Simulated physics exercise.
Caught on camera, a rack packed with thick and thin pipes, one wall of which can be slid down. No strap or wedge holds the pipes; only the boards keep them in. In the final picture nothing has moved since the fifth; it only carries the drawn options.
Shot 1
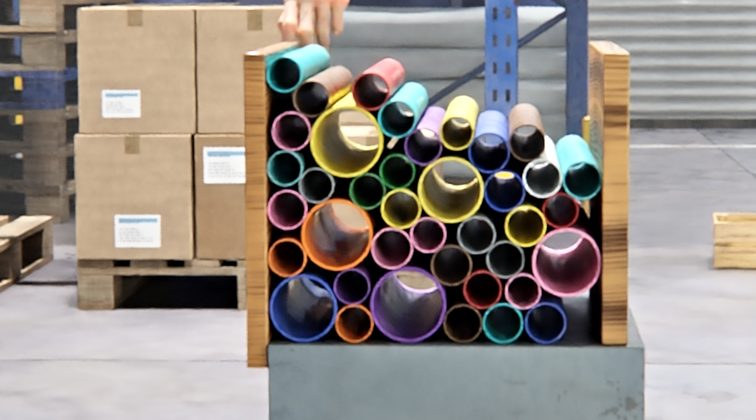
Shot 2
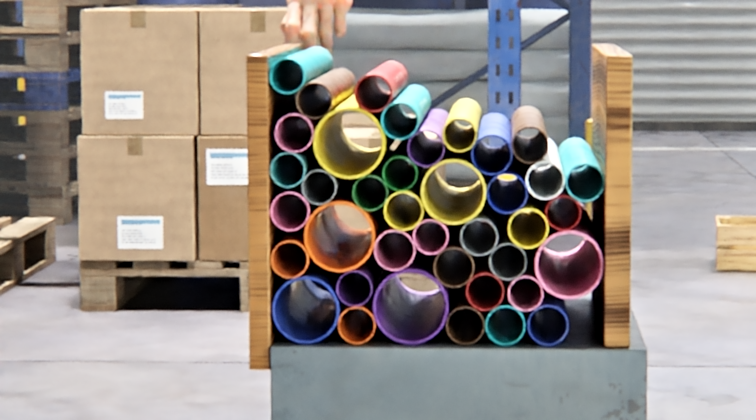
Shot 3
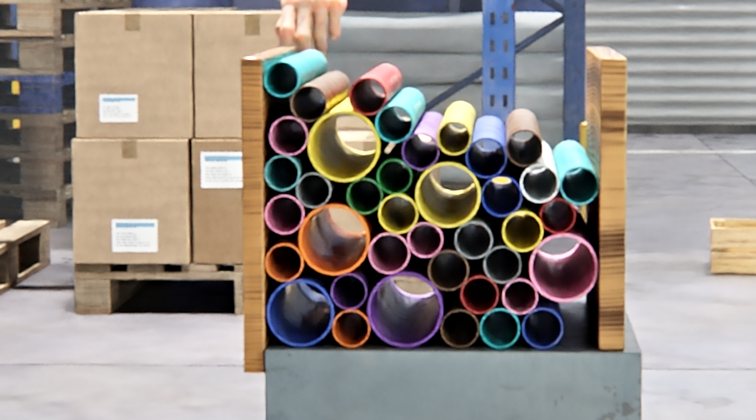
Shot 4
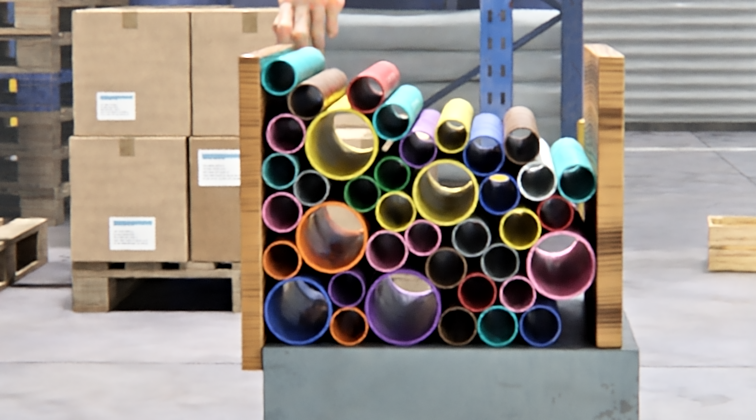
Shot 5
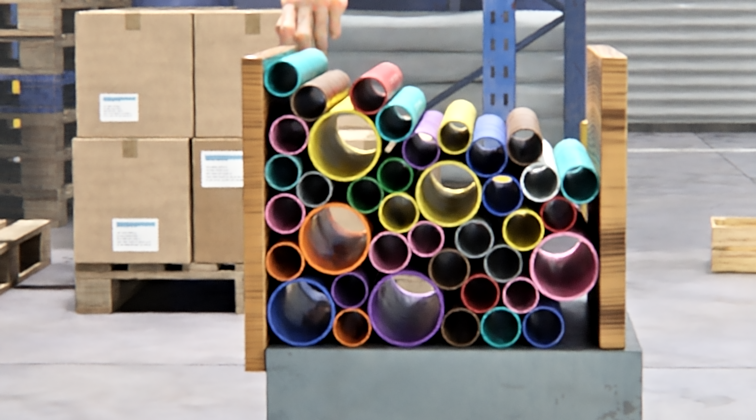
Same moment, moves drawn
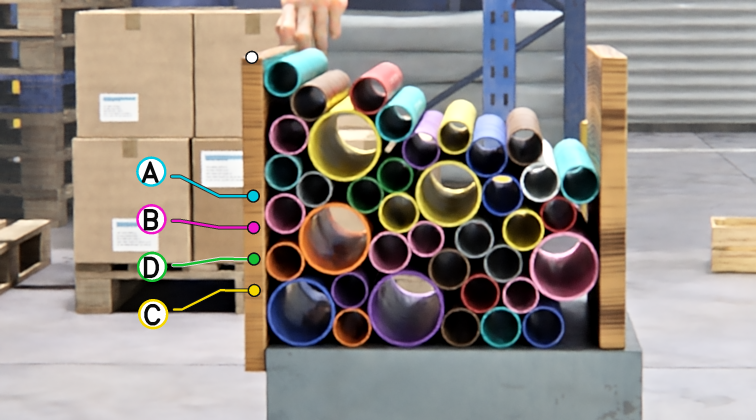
The video shows thick and thin colourful pipes stacked between two upright wooden boards on a grey base in a warehouse, while a hand stays at the top of the left board and the pipes keep their arrangement, with only slight shifts of the view.
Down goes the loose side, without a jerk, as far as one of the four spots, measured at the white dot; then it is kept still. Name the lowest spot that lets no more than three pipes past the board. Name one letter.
Mark A is as low as it can go.
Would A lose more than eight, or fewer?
Fewer than eight.
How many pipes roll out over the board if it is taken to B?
The count is four.
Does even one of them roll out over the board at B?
Yes, at B.
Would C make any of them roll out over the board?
Yes.
On the marked copy, A at (253, 196); B at (253, 228); C at (254, 291); D at (254, 259); the white dot at (252, 58).
Following A. Soon after the start, top of the board (264, 124).
Later, top of the board (265, 195).
In the end, top of the board (265, 195), one out over the board.
As for the rest, B four out over the board; C more than three out over the board; D more than three out over the board.
